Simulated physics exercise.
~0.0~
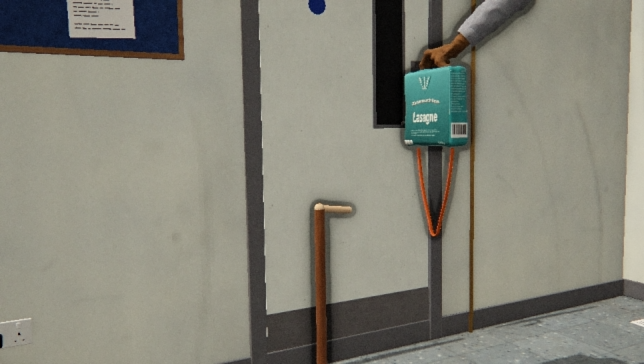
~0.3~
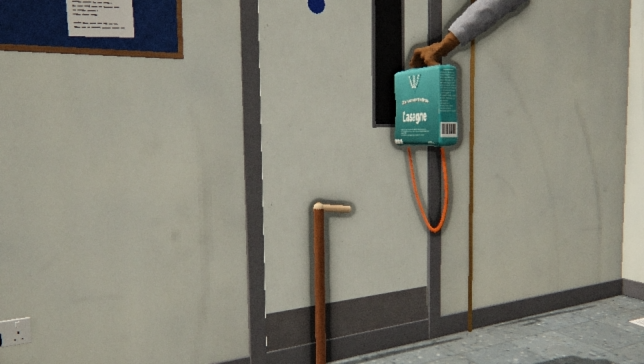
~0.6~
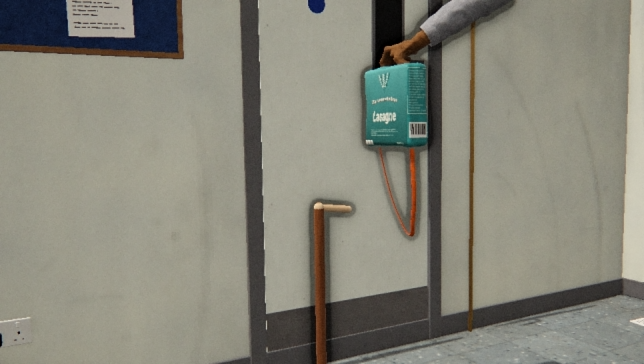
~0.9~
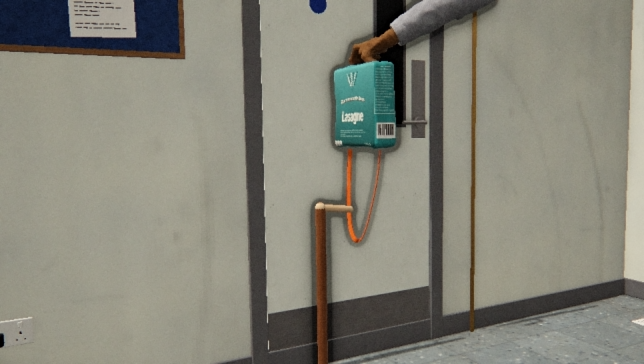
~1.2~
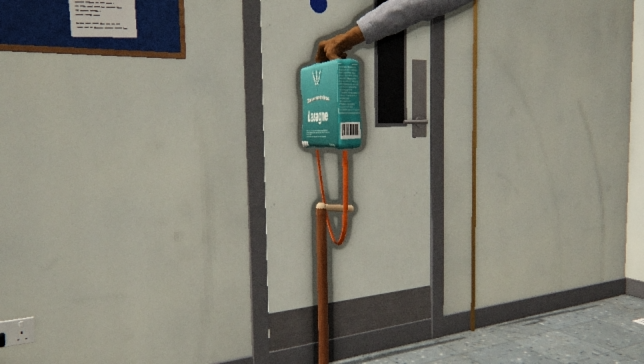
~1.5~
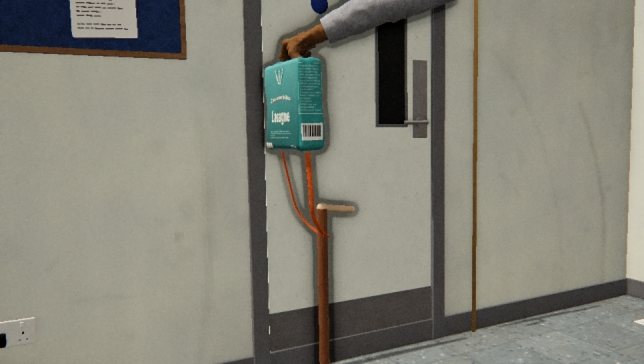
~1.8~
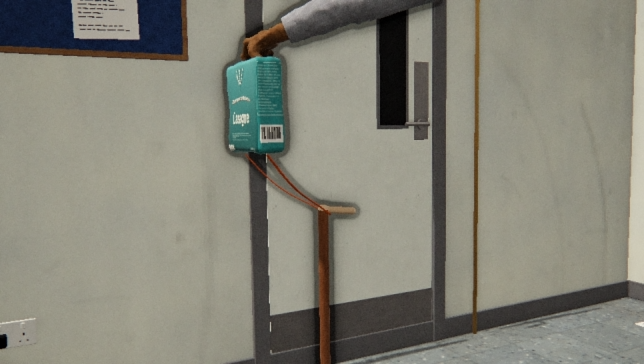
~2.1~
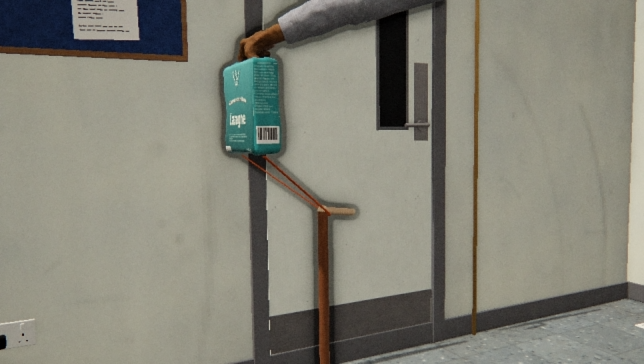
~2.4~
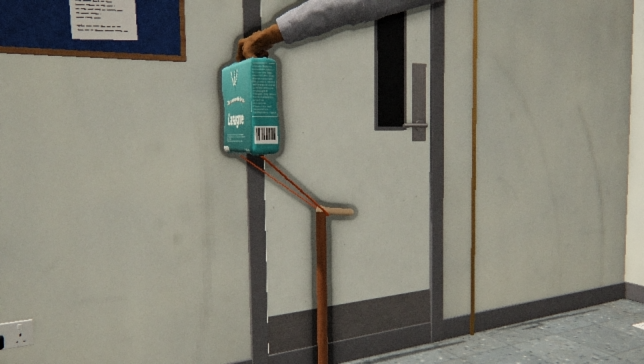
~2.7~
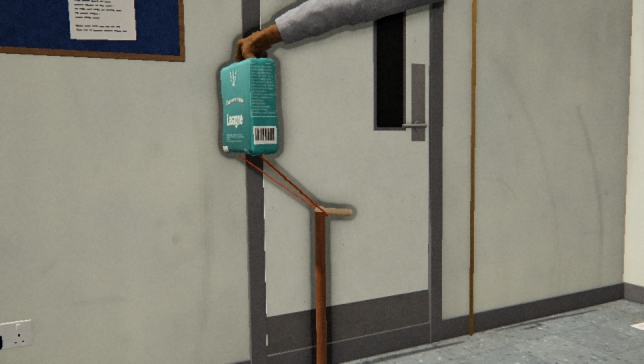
The clip opens on a gray door and wall, where a gray-sleeved arm reaches in from the upper right and holds a turquoise bag labelled as lasagne, an orange loop dangling beneath it. The hand carries the upright bag left toward a brown post with a short arm jutting right at its top. As the bag passes above the post, the trailing loop drops around it and catches under the arm. The bag continues a little farther left until the loop pulls taut on a slant. It ends with the hand stopped and the bag snagged, held left of the post.
